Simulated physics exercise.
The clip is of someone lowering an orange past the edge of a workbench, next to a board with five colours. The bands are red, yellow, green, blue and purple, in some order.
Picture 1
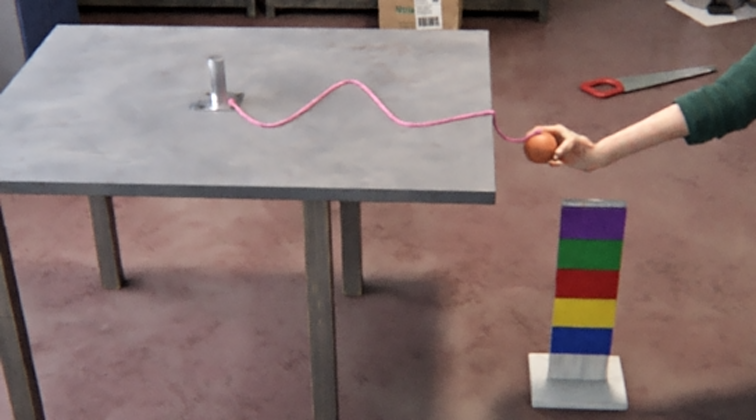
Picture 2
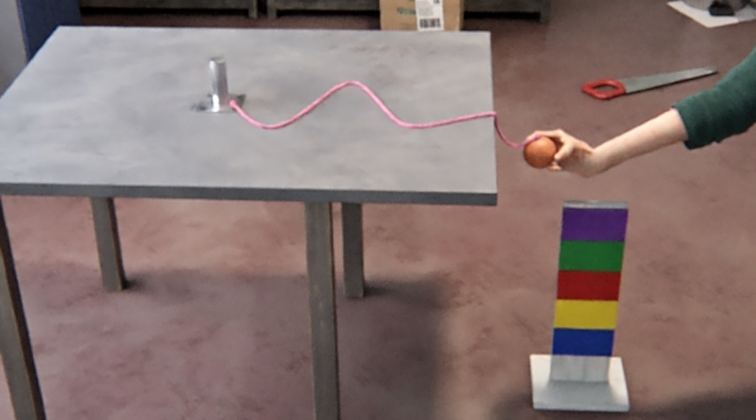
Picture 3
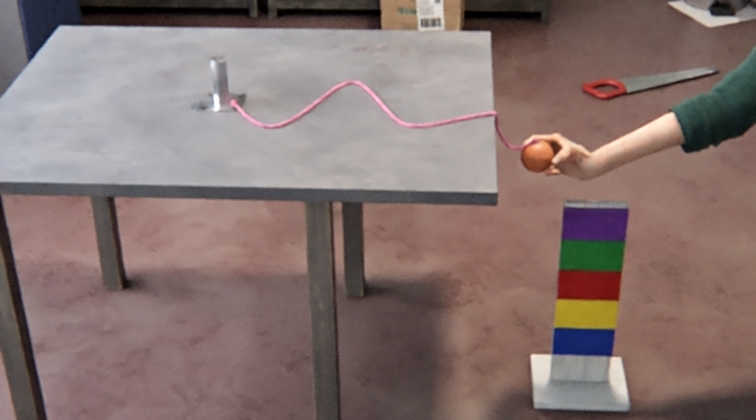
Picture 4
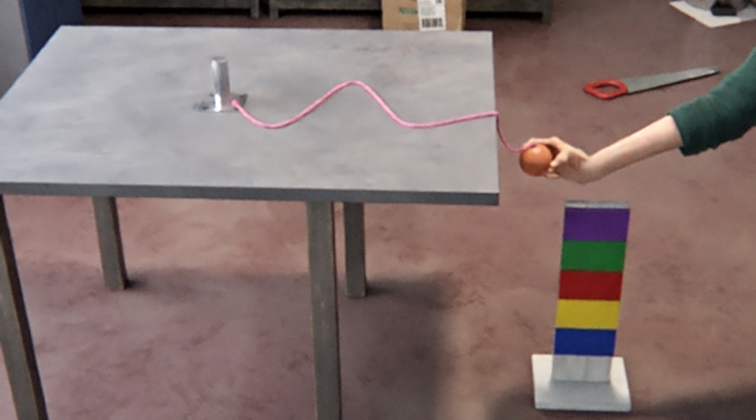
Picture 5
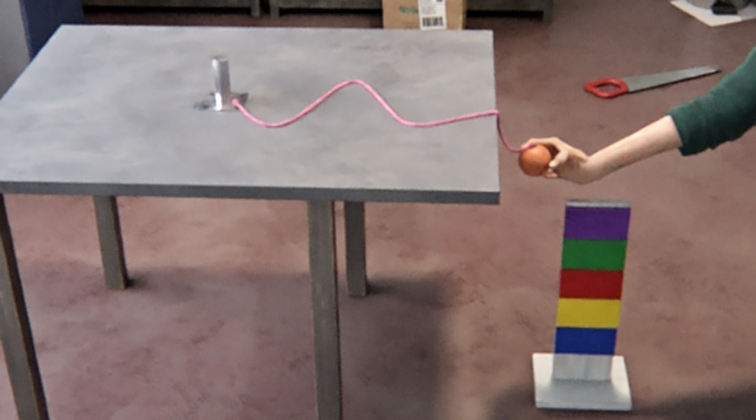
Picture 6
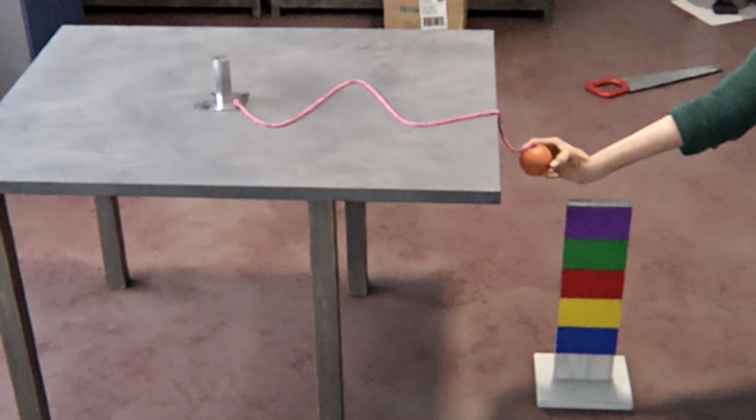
A hand held an orange ball tied to a wavy pink shoelace just off the right edge of a gray table, lowering it very slightly beside the color-banded post, then keeping it nearly still.
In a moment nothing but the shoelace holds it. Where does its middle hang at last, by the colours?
At yellow.
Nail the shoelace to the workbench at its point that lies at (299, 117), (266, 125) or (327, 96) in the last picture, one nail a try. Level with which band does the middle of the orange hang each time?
In that order: Red; red; green.
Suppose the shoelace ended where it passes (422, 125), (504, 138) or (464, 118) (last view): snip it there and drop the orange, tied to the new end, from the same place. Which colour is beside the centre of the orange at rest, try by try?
It would be none, it hangs higher; red; purple.
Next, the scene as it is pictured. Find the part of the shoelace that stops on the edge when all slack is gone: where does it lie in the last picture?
The one at (383, 102).
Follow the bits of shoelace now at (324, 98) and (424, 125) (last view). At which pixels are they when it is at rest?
At (385, 110), then (495, 184).
Soon after, orange near (482, 291); level with red.
After that, orange near (490, 320); level with yellow.
In the end, orange near (488, 318); level with yellow. Its centre hangs level with the yellow band.
